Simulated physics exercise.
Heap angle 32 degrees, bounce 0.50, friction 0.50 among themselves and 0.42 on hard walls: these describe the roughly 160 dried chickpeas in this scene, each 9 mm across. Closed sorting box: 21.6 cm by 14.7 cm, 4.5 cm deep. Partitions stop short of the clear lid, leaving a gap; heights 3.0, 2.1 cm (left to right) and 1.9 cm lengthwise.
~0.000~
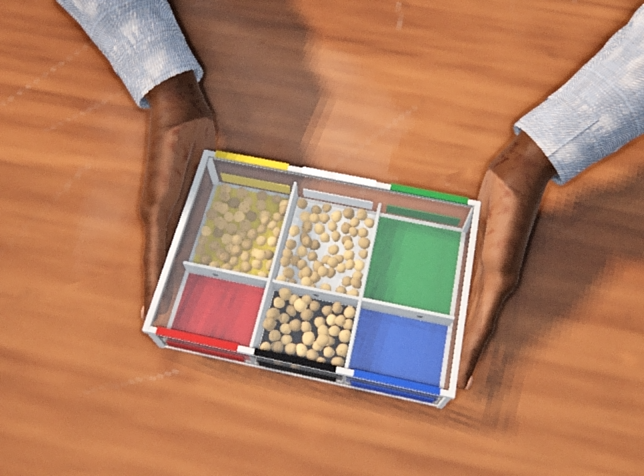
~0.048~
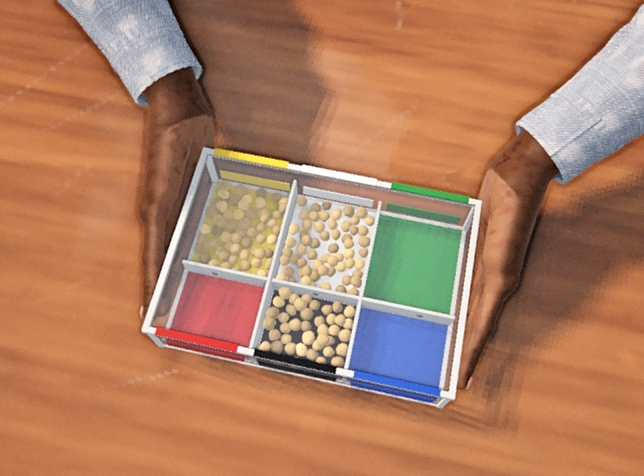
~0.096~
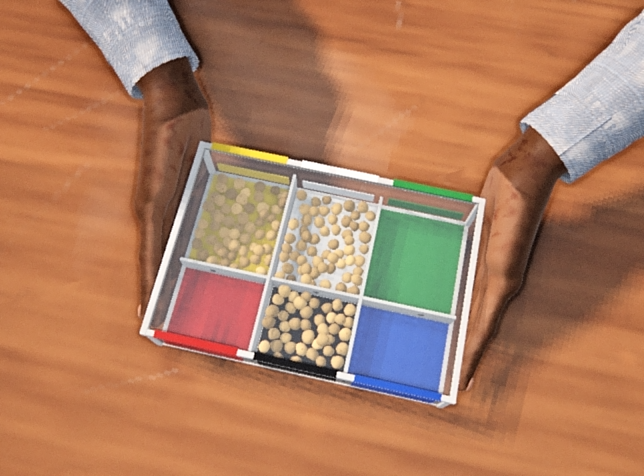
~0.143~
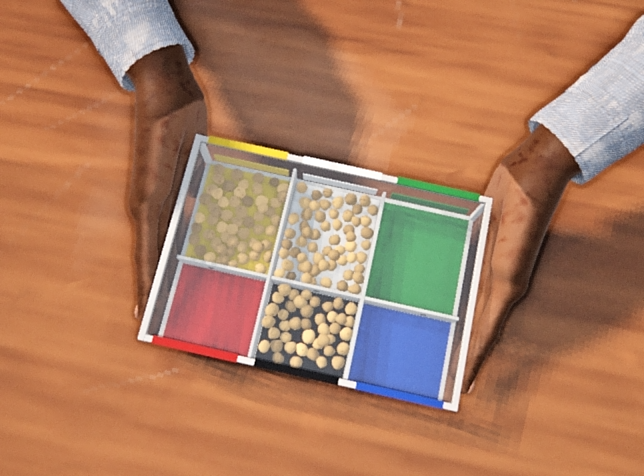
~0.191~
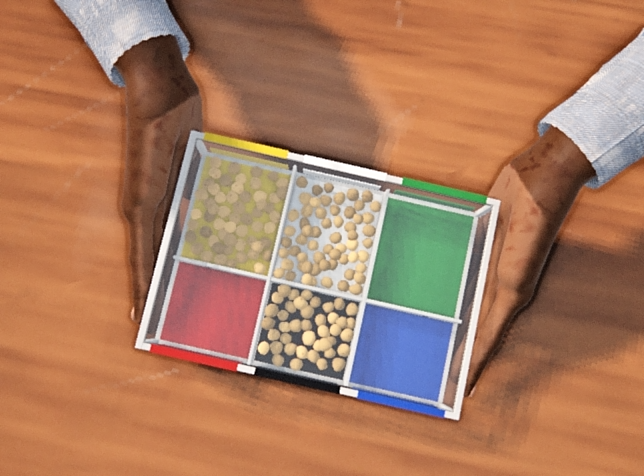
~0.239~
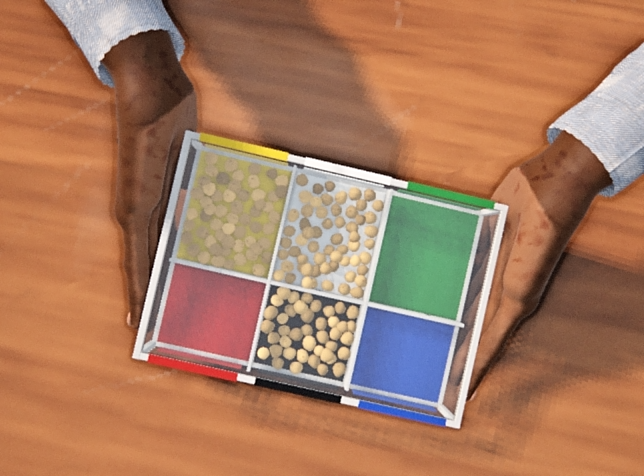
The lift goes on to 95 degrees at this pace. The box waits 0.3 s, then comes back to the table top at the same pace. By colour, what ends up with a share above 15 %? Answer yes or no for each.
Red: Yes, blue: Yes, green: No, yellow: No, white: No, black: Yes.
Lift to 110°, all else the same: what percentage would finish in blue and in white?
Then: Blue 30, white 0.
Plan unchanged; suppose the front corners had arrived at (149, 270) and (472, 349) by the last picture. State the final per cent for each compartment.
Per cent at the finish: Red 0, blue 0, green 25, yellow 35, white 35, black 5.
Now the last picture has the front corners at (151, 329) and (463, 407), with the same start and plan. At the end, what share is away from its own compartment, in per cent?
Something like 85 in a hundred.
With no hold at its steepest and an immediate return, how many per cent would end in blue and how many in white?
Blue 30, white 5.
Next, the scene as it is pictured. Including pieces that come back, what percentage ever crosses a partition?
The share is close to 70 percent.
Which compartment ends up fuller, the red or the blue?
Blue.
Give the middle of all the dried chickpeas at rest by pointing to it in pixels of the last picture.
My guess is close to (316, 356).
Then, at 1.01 s, tilt 95 degrees; red 20 %, blue 20 %, yellow 10 %, white 5 %, black 40 %.
After 1.53 s, tilt 49 degrees; red 25 %, blue 30 %, yellow 5 %, white 5 %, black 40 %.
Then, at 2.11 s, tilt 0 degrees; red 25 %, blue 30 %, yellow 5 %, white 5 %, black 35 %.
By 2.8 s all is still; red 25 %, blue 30 %, green 0 %, yellow 5 %, white 5 %, black 35 %.
